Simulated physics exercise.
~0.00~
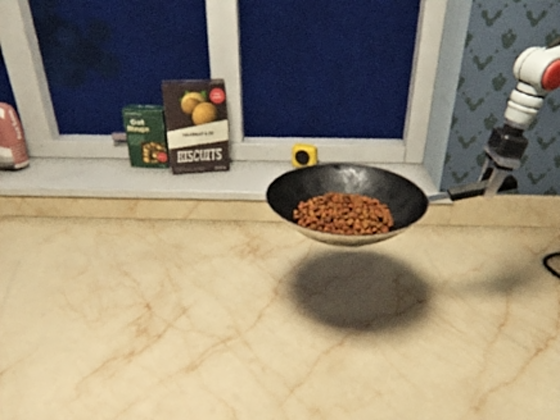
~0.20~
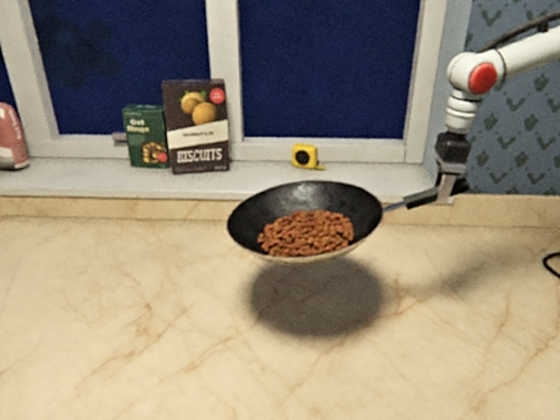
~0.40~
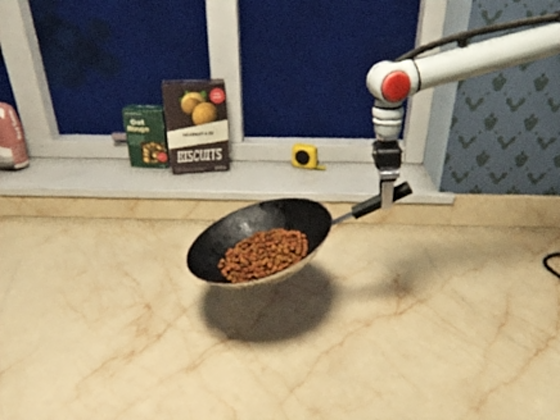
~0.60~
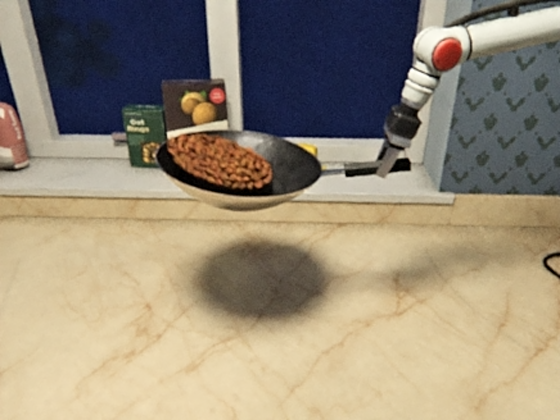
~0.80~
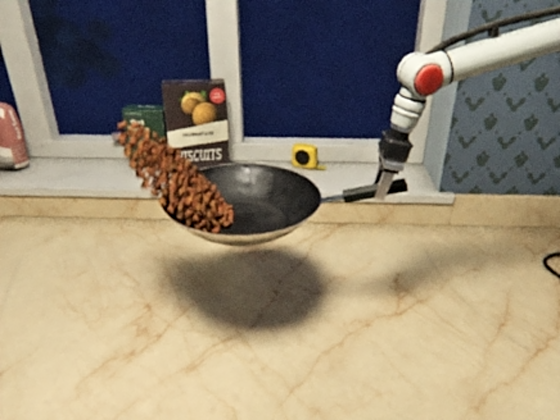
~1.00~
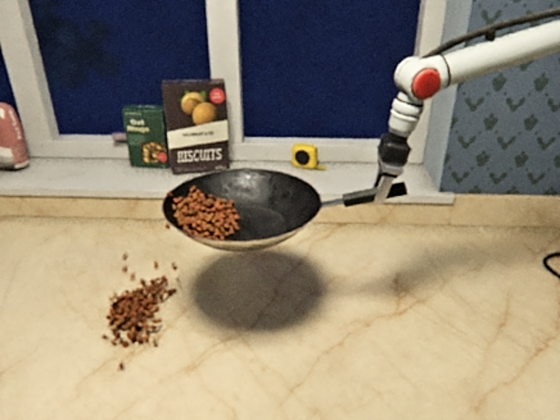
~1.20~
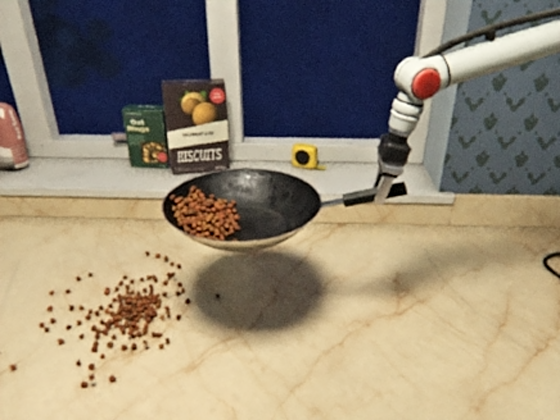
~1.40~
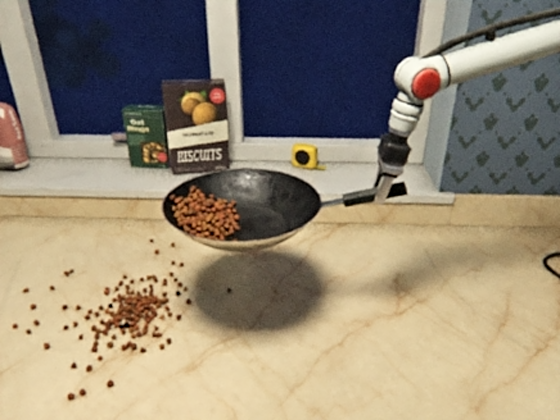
Robot arm carrying a wok of brown pellets left, then jerking it upward, spilling many onto the marble counter, others staying inside.
